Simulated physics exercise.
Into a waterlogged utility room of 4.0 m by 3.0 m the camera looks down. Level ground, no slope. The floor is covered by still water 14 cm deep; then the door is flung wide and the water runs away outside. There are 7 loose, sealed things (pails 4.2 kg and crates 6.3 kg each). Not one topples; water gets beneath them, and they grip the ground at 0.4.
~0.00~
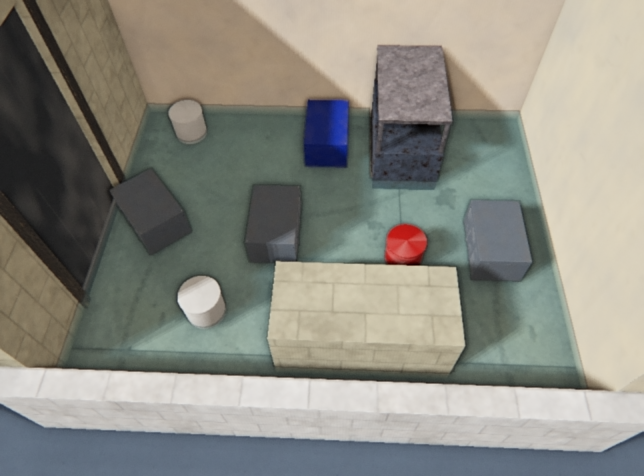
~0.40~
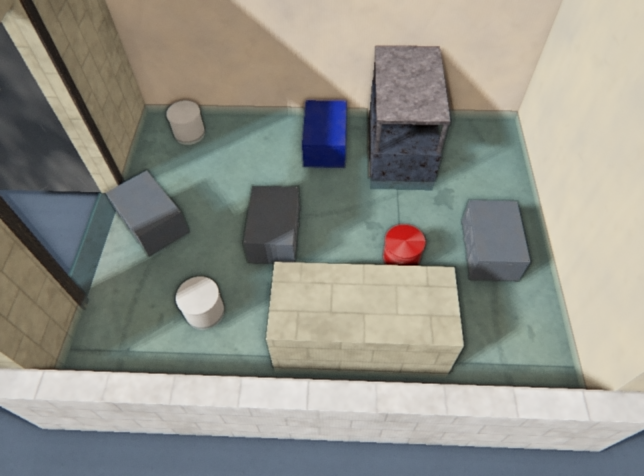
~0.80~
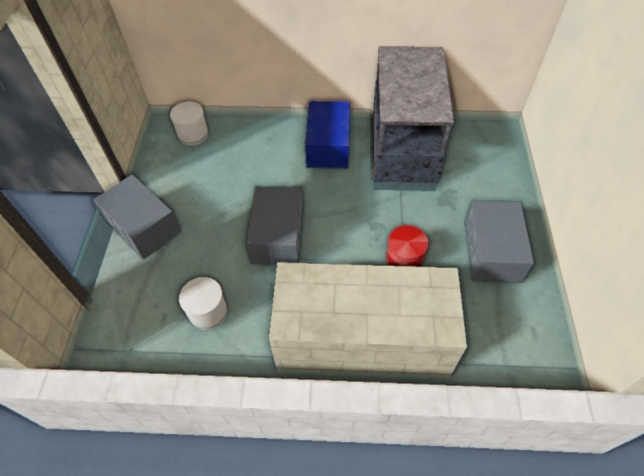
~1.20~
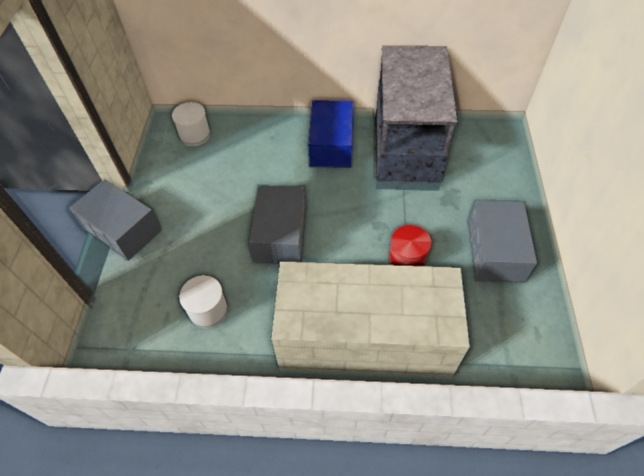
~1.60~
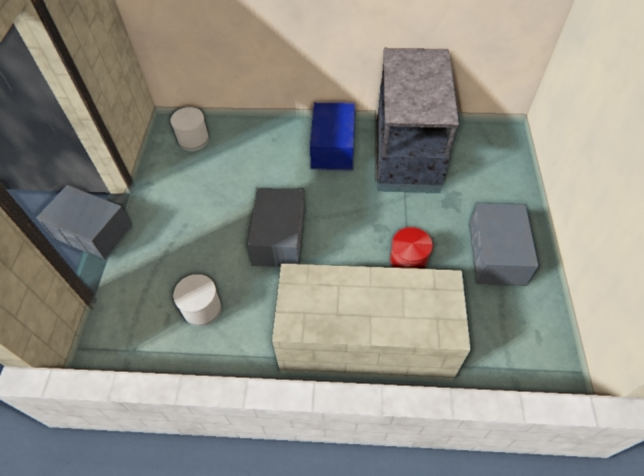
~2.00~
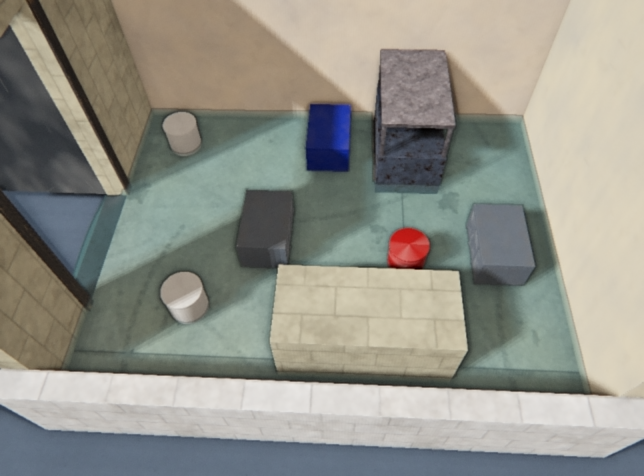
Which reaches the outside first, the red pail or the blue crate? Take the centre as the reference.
The red one.
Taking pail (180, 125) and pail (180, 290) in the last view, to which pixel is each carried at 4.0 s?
Approx. (155, 138); approx. (129, 285).
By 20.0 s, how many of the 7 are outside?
That would be 5.
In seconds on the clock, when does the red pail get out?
It gets out at about 13.5 s.
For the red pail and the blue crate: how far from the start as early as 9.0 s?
Close to 140 and 60 centimetres by then.
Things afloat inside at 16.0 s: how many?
My tally comes to 2.
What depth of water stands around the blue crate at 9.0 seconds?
Depth approx. 9 cm.
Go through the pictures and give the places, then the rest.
The first frame shows the red pail at (407, 240) floats; the blue crate at (327, 121), afloat; about 1470 L in view; 0 of 7 have shifted.
The second frame shows the red pail at (405, 241), afloat; the blue crate at (325, 122), afloat; 14 cm deep round most things; 0 of 7 have shifted.
The third frame shows the red pail at (408, 241), afloat; the blue crate at (328, 123) floats; 14 cm deep round most things; 1 of 7 have shifted.
The fourth frame shows the red pail at (411, 241), afloat; the blue crate at (331, 122), afloat; about 1410 L in view; 1 of 7 have shifted.
The fifth frame shows the red pail at (412, 243) floats; the blue crate at (333, 124), afloat; 13 cm deep round most things; 3 of 7 have shifted.
The sixth frame shows the red pail at (410, 244), afloat; the blue crate at (329, 126), afloat; 12 cm deep round most things; 4 of 7 have shifted.
After 4.0 s the red pail is near (375, 245), 0.3 m from its start, afloat; the blue crate is near (308, 127), 0.2 m from its start, afloat; 1 of 7 are out; 6 afloat.
After 9.0 s the red pail is near (228, 237), 1.5 m from its start, afloat; the blue crate is near (273, 119), 0.6 m from its start, afloat; 4 of 7 are out; 3 afloat.
After 16.0 s the red pail has gone out (at 13.6 s); the blue crate is near (249, 122), 0.8 m from its start, afloat; 5 of 7 are out; 2 afloat.
After 20.0 s the red pail has gone out (at 13.6 s); the blue crate is near (243, 127), 0.9 m from its start, afloat; 5 of 7 are out; 2 afloat.
